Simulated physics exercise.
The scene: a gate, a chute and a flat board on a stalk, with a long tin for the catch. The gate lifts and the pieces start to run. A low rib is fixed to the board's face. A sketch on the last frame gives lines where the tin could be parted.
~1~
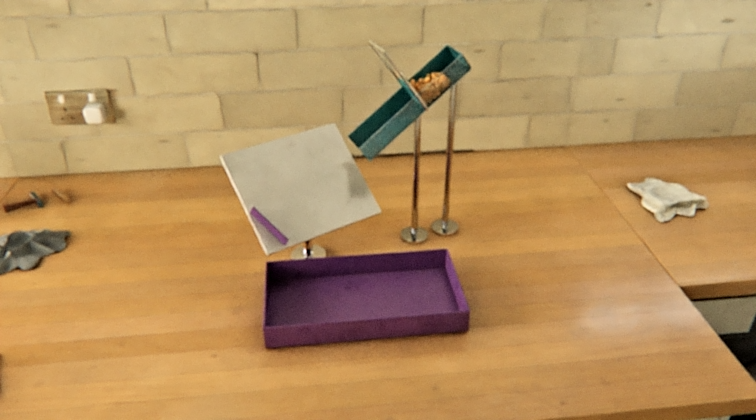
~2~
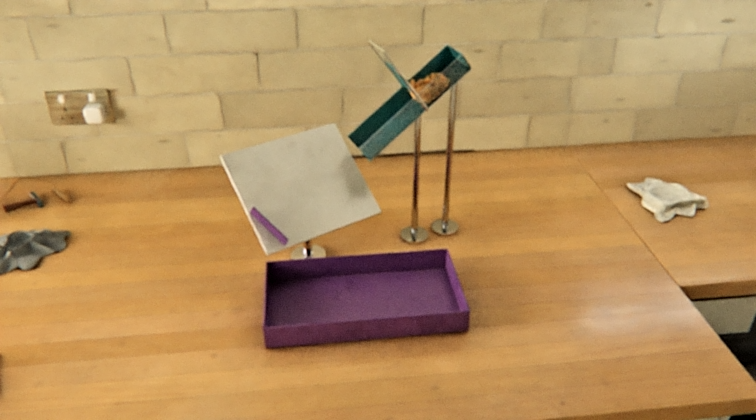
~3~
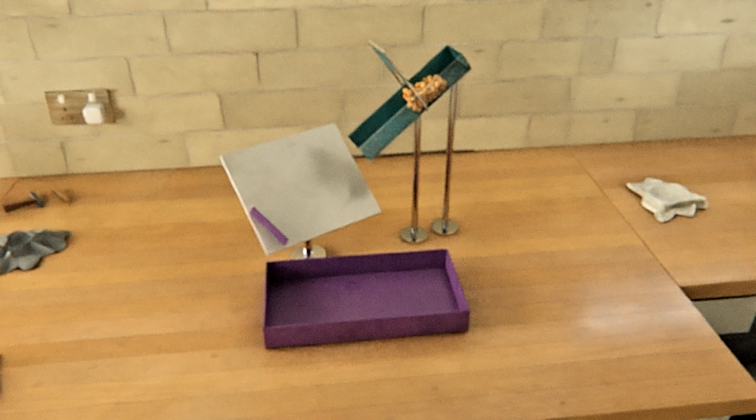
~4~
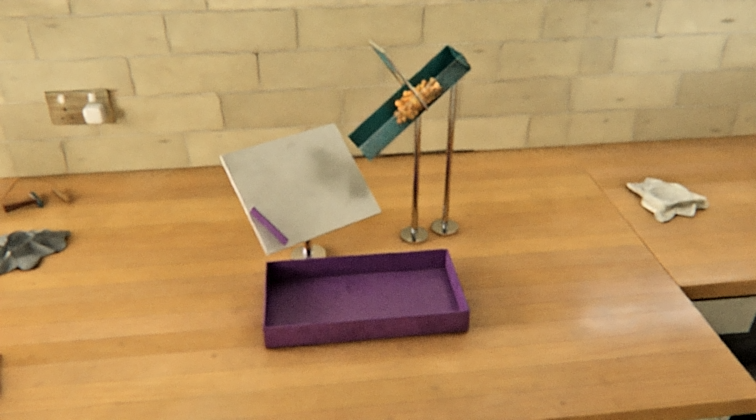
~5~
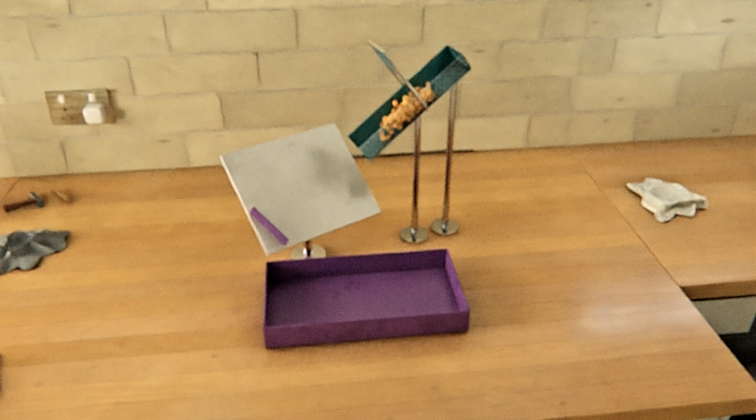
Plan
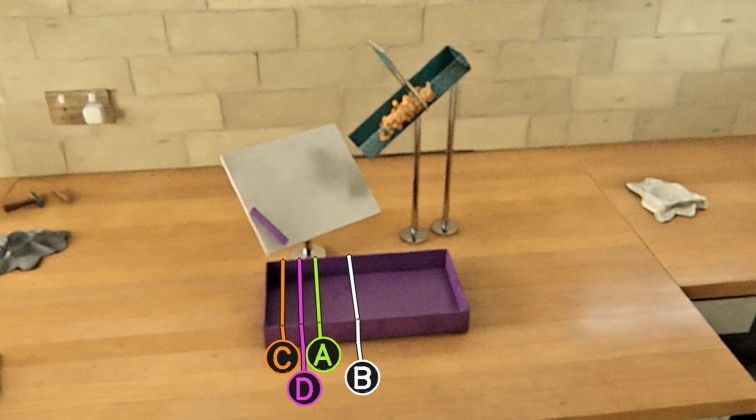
On a wooden counter, a gate lifts and small orange-brown pieces slide down a teal chute.
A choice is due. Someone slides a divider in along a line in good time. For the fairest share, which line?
Line A does it best.
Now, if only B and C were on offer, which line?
Here it is line B.
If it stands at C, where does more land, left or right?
The right side.
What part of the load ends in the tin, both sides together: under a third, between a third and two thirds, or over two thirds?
Over two thirds.
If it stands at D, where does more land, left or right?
More lands on the right.
On the marked copy, line A crosses the front rim at (319, 323); line B crosses the front rim at (357, 320); line C crosses the front rim at (282, 326); line D crosses the front rim at (301, 324).
With A, of what is caught, close to half on the left of the divider, close to half on the right.
With B, of what is caught, the bulk on the left of the divider, close to a quarter on the right.
With C, of what is caught, a small share on the left of the divider, all but a few on the right.
With D, of what is caught, close to a quarter on the left of the divider, the bulk on the right.
